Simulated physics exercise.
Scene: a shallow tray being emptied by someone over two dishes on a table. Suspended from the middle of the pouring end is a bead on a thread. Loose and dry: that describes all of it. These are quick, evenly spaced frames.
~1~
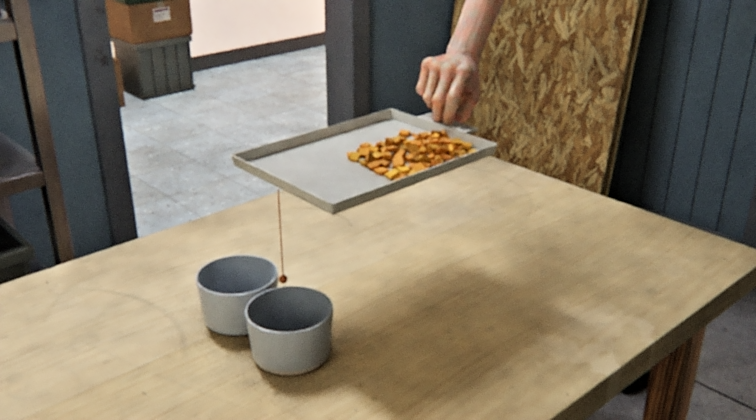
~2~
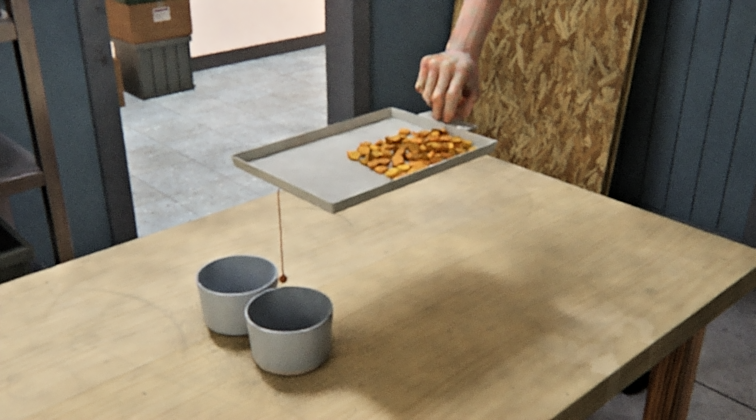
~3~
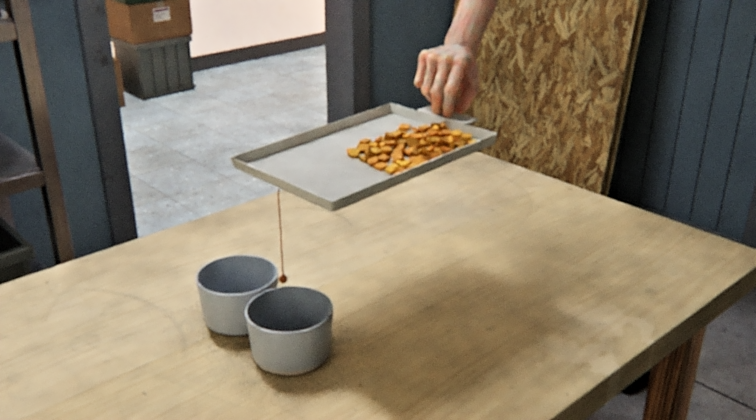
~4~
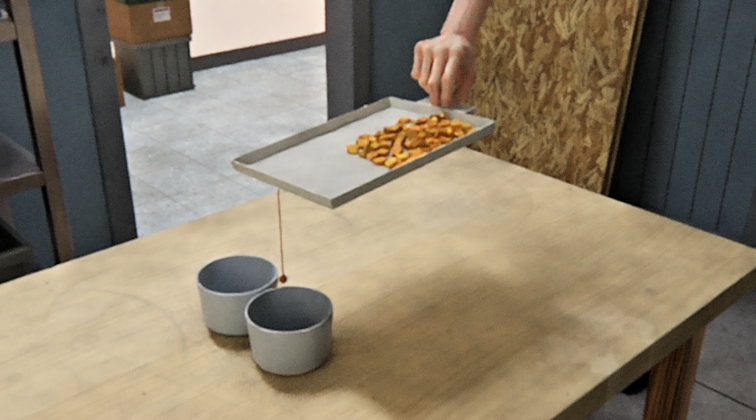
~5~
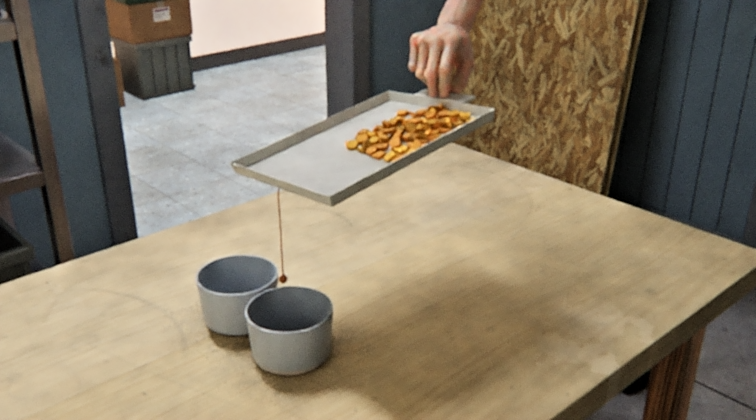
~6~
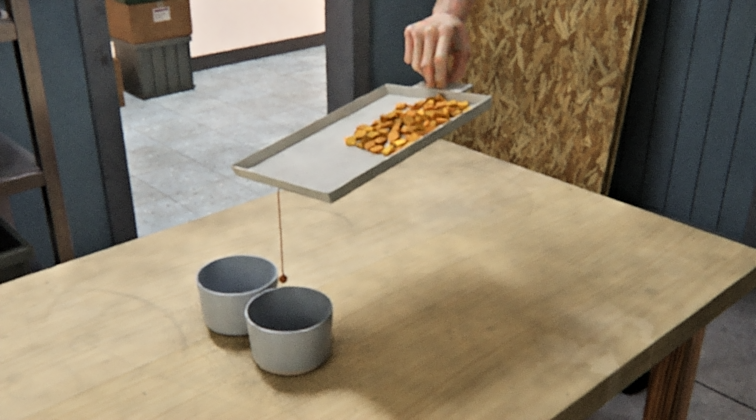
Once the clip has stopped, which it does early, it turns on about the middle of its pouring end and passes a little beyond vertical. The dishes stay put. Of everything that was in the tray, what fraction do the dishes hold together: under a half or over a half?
Together they hold over a half.
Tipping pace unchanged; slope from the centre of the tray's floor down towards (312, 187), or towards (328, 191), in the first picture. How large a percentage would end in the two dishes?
Near 60 % and 40 %.
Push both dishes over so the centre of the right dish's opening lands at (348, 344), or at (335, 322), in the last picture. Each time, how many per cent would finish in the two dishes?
0 %, 20 %.
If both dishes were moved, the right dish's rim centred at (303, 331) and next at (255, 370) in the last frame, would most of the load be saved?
In the first position shy of half, in the second shy of half.
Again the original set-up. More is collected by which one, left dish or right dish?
I'd say more ends in the left-side one.
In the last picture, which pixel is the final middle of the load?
At about (238, 305).
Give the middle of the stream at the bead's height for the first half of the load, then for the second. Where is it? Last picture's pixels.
I'd say close to (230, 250) at first and close to (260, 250) later on.
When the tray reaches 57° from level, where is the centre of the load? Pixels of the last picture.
Look around (266, 166) in the last picture.
Just after the last frame, tray tipped steeply; the larger part on the tray; about a tenth in the air.
A moment on, tray tipped right over; roughly half on the tray; roughly a third in the left dish; about a tenth outside both.
Further on, tray tipped past a quarter turn; roughly two thirds in the left dish; roughly a third outside both.
When it is over, tray tipped past a quarter turn; not one in the right dish; roughly two thirds in the left dish; roughly a third outside both.
